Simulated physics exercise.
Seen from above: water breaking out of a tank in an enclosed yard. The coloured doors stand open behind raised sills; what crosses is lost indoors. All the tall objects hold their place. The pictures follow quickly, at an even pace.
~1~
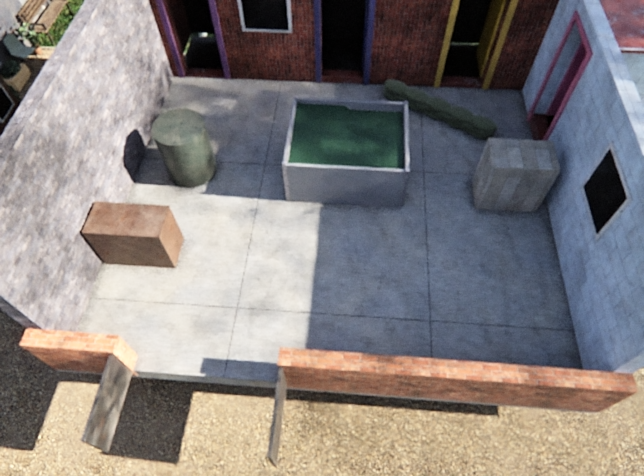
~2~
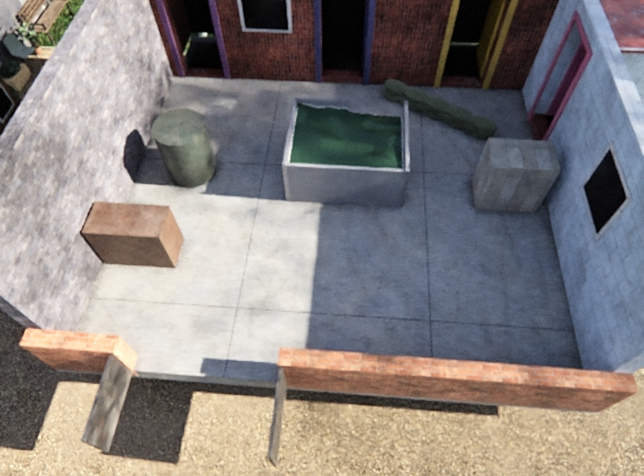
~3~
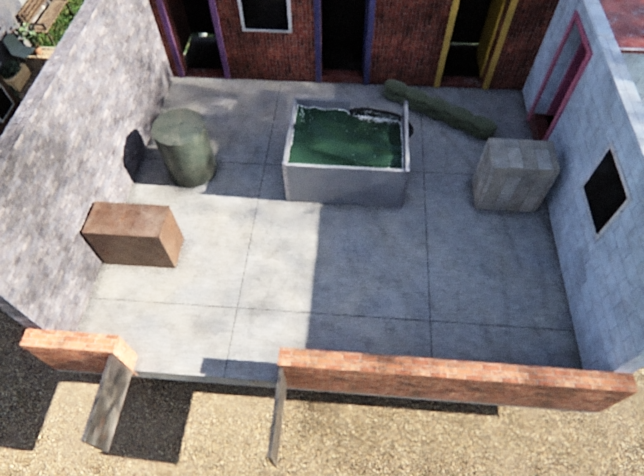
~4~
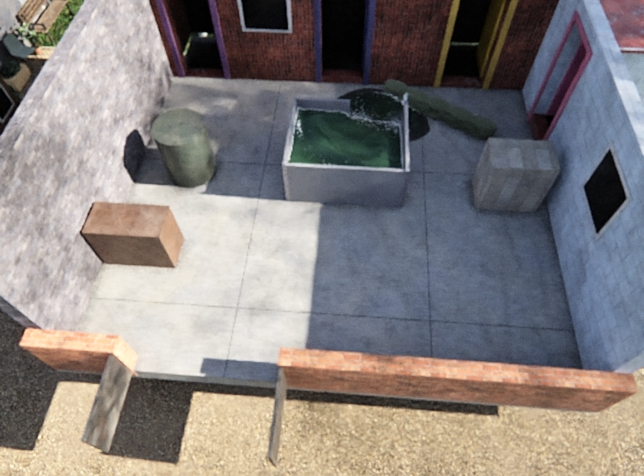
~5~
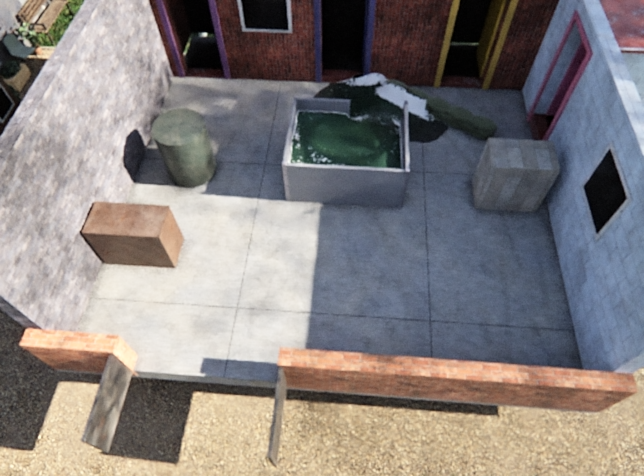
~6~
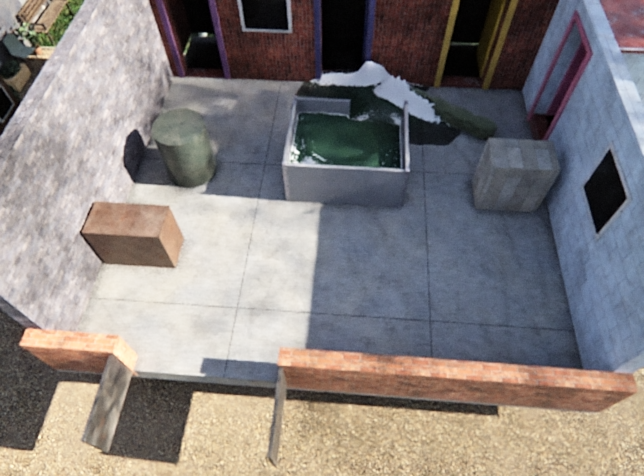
At the start, a pale tank of green water sits level and still in a walled yard, among blocks and a cylinder. The surface dips and churns, then water pours from the far side, spreading dark and foamy across the floor behind the tank, around the long green object.
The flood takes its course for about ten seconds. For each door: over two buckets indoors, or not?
In the end: The pink door admits no more than that; the purple door lets in a lot; the yellow door admits no more than that; the blue door lets in a lot.
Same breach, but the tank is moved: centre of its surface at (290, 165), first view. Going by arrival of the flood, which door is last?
Last comes the one in pink.
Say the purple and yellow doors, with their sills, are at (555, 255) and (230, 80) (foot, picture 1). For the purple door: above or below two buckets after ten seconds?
My reading: The purple one keeps below it.
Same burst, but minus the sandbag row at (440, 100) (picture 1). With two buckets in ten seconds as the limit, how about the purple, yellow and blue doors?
Then: The purple one is over, the yellow one goes over, the blue one goes over.
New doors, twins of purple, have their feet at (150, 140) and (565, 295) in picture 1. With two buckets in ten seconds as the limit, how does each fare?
As listed: Takes more, is under.
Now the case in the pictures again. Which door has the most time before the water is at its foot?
The one in pink.
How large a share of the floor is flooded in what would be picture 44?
Roughly 75 per cent.
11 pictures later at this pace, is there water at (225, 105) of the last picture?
Answer: Covered.
A moment on, water covers 15 % of the floor; the pink door not reached, the purple door not reached, the yellow door wet at the sill, nothing in, the blue door over two buckets in.
Next, water covers 30 % of the floor; the pink door wet at the sill, nothing in, the purple door wet at the sill, nothing in, the yellow door wet at the sill, nothing in, the blue door far over two buckets in.
Then, water covers 45 % of the floor; the pink door wet at the sill, nothing in, the purple door under two buckets in, the yellow door wet at the sill, nothing in, the blue door far over two buckets in.
Later, water covers 75 % of the floor; the pink door wet at the sill, nothing in, the purple door over two buckets in, the yellow door wet at the sill, nothing in, the blue door far over two buckets in.
In the end, water covers 90 % of the floor; the pink door wet at the sill, nothing in, the purple door over two buckets in, the yellow door under two buckets in, the blue door far over two buckets in.
